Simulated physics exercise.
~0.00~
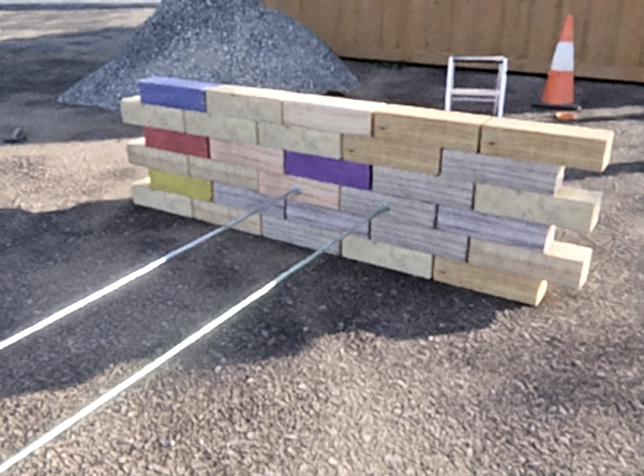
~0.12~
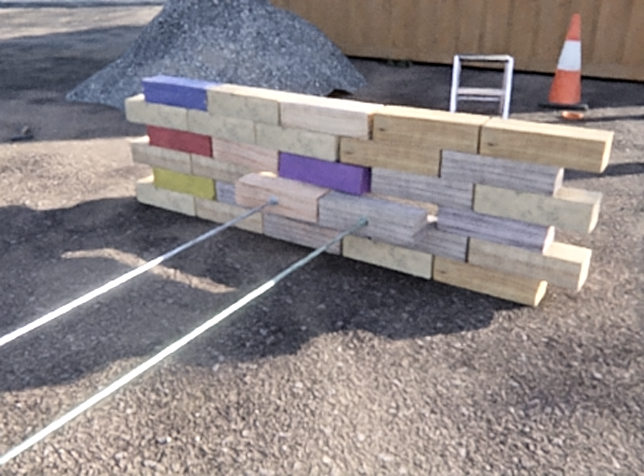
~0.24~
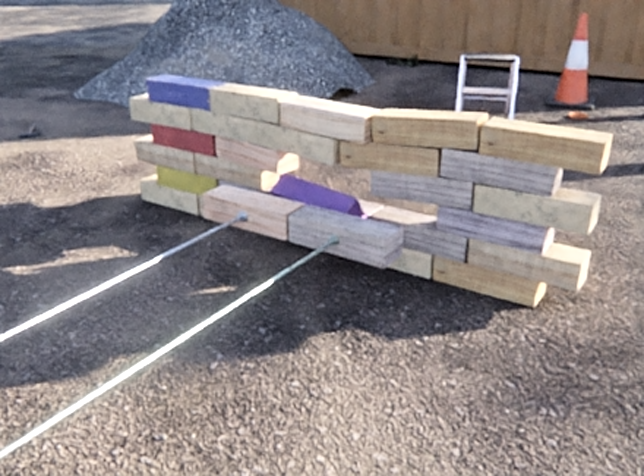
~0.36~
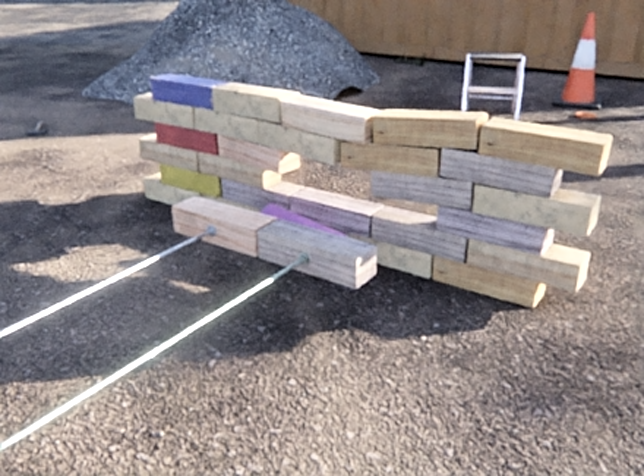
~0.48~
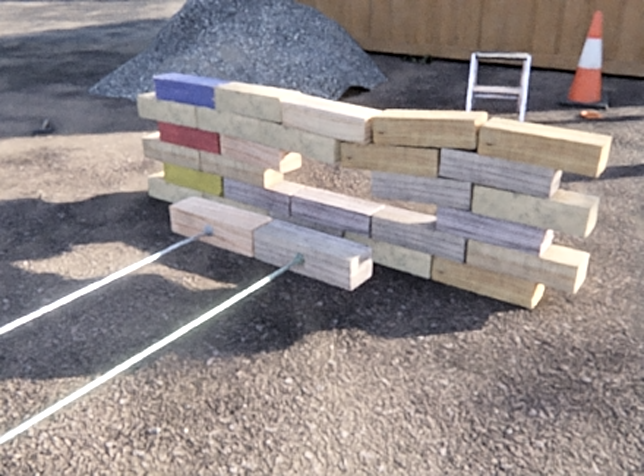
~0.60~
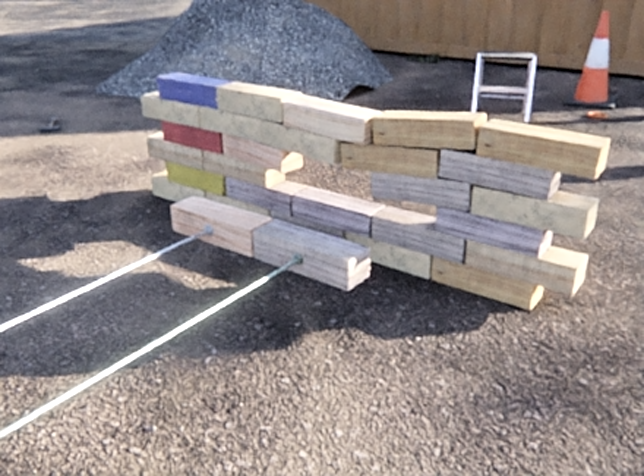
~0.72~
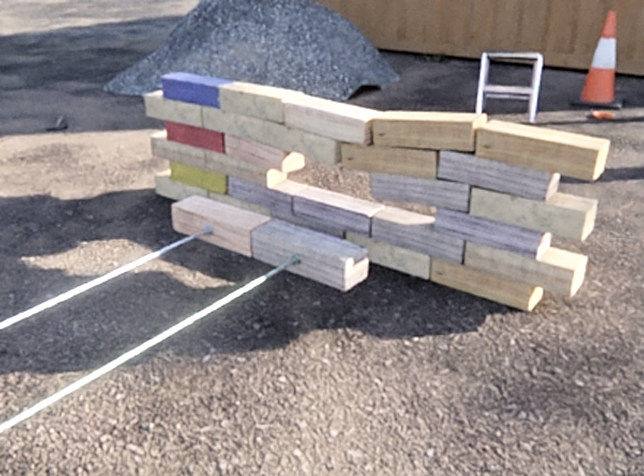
Two rods draw a pair of blocks from the wall, and the purple block tips down behind them.
